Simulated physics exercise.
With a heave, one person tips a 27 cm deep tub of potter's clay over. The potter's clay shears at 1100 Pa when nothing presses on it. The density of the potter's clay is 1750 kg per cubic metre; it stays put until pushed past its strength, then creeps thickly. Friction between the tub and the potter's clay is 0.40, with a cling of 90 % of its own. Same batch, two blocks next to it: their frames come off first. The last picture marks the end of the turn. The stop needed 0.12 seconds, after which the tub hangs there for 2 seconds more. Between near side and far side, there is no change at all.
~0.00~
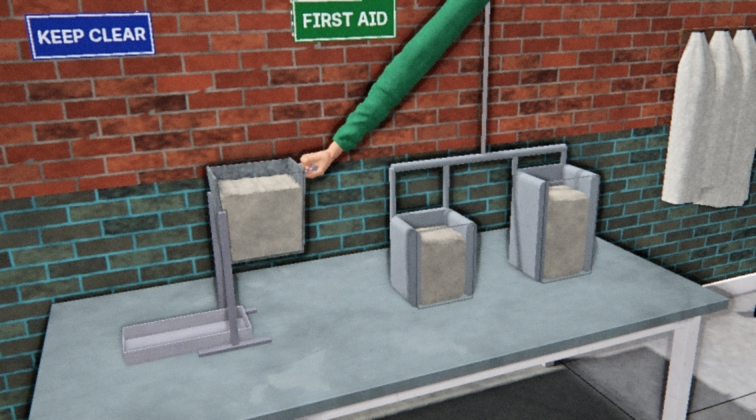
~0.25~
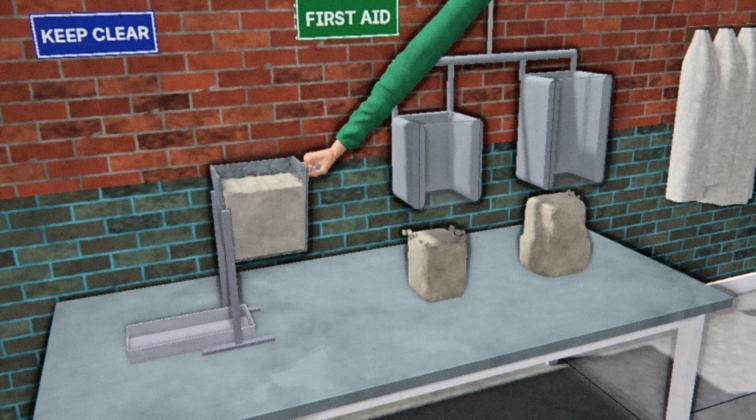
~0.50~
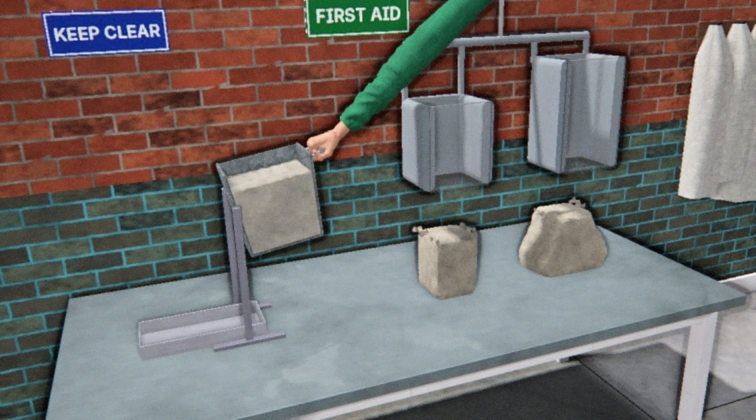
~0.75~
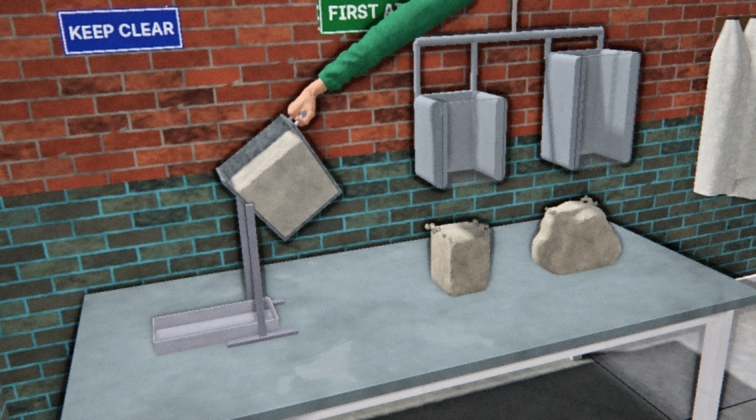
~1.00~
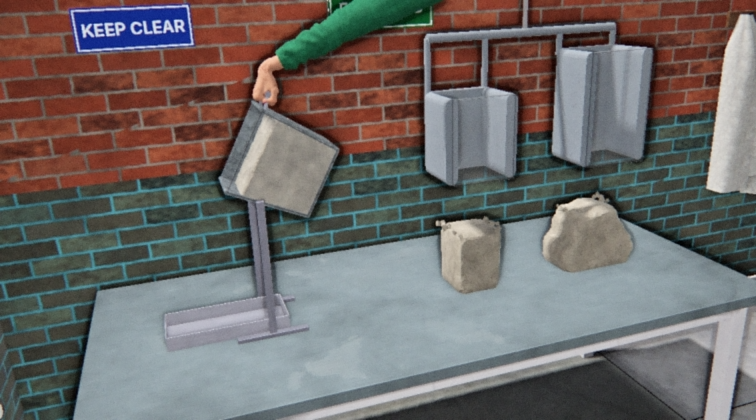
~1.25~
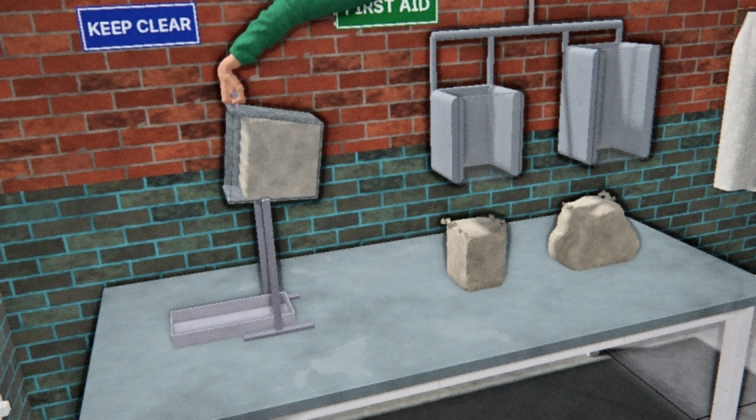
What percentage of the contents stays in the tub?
Near 100 %.
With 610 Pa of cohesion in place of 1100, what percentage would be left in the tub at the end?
That comes out at roughly 80 %.
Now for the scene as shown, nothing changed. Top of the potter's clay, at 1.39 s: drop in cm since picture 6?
Some 0 cm.
After 1.39 s, the tub is at 82 degrees and holds 100 %.
After 1.56 s, the tub is at 82 degrees and holds 100 %.
After 1.73 s, the tub is at 82 degrees and holds 100 %.
After 1.90 s, the tub is at 82 degrees and holds 100 %.
After 3.25 s, at the end, the tub is at 82 degrees and holds 100 %.
